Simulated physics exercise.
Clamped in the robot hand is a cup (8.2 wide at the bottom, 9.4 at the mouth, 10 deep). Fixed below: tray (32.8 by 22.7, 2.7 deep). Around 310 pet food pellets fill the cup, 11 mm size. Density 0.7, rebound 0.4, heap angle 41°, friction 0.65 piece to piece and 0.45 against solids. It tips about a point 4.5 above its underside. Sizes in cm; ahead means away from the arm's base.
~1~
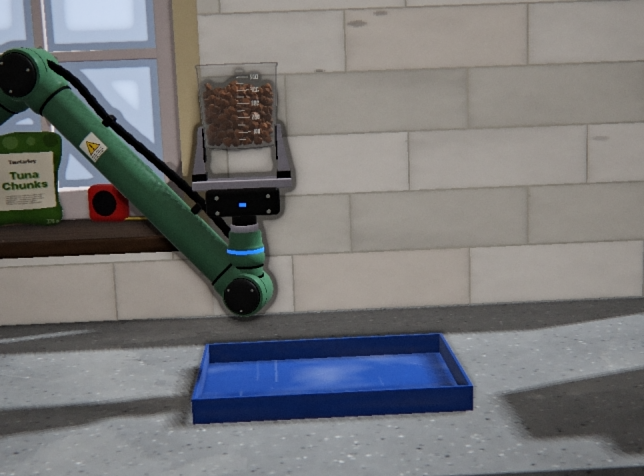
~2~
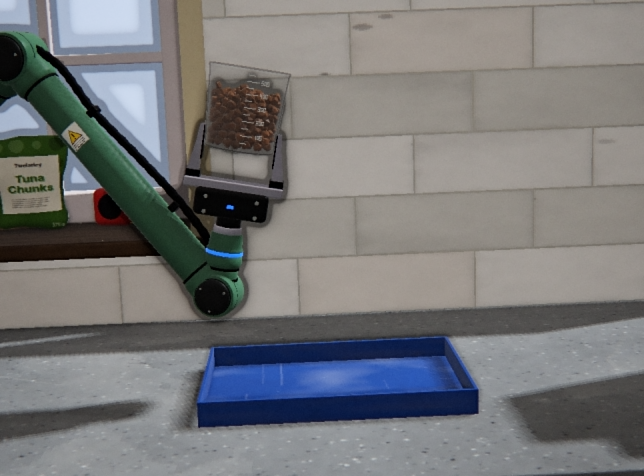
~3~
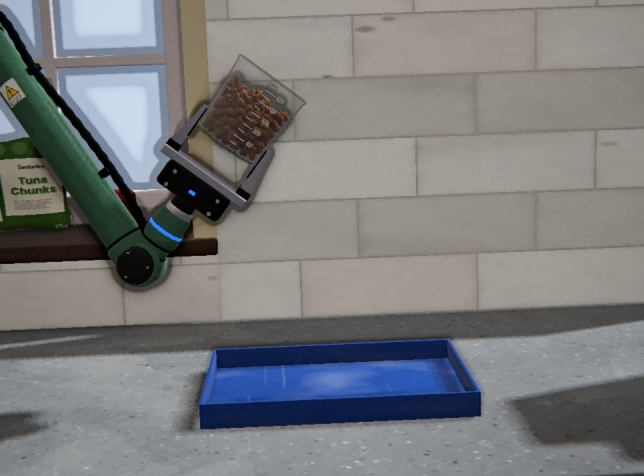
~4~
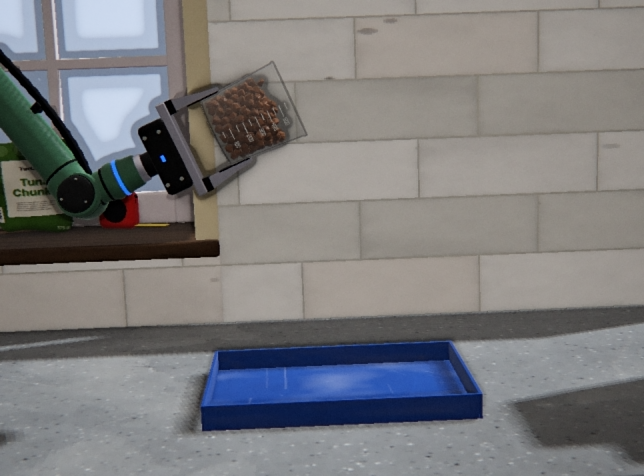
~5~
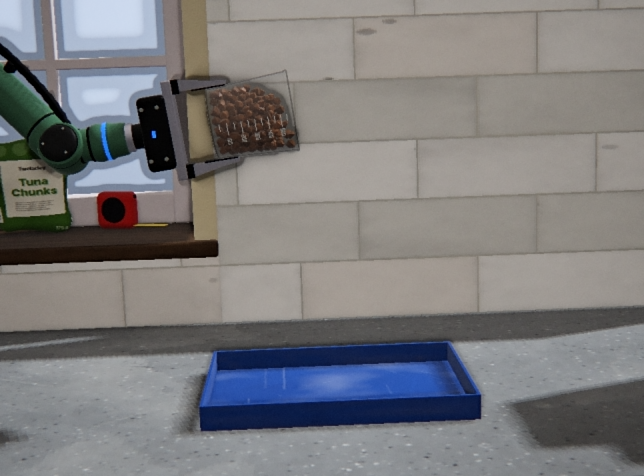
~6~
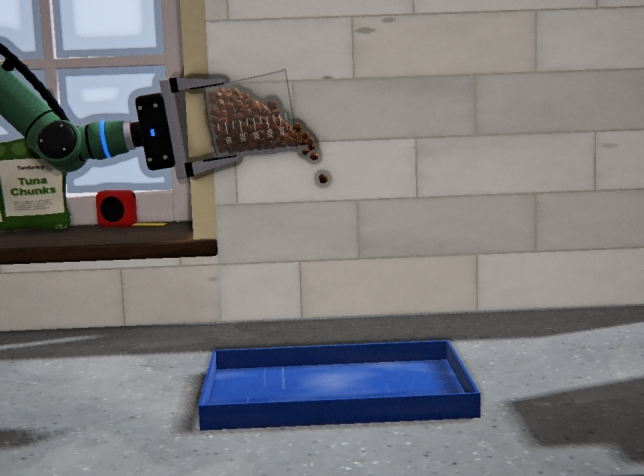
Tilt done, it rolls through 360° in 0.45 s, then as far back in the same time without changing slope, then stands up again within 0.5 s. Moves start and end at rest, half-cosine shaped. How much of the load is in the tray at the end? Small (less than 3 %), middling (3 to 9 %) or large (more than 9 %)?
In the tray the share is large, more than 9 %.
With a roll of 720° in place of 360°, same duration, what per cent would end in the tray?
Then about 15 per cent.
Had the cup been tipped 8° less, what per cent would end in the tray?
In that case some 5 per cent.
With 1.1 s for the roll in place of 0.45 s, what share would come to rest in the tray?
Then about 50 per cent.
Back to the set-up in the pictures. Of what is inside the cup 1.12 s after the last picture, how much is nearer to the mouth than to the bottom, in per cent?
About 40 per cent.
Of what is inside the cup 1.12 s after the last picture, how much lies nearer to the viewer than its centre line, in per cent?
Some 55 per cent.
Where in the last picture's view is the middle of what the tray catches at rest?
At about (381, 385).
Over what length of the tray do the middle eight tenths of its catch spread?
Some 14 cm.
Then, 0.56 s after the last picture, tipped 83°, highest piece 40 above the table; 272 in the cup, 26 in the tray, 2 on the table or floor, 14 in flight or on a rim.
Then, 1.12 s after the last picture, tipped 49°, highest piece 38 above the table; 262 in the cup, 42 in the tray, 5 on the table or floor, 5 in flight or on a rim.
Then, 1.60 s after the last picture, upright, highest piece 41 above the table; 262 in the cup, 45 in the tray, 7 on the table or floor.
Then, 2.30 s after the last picture, upright, highest piece 41 above the table; 262 in the cup, 45 in the tray, 7 on the table or floor.
Final count, 262 in the cup, 45 in the tray, 7 on the table or floor. That is 14 % in the tray.
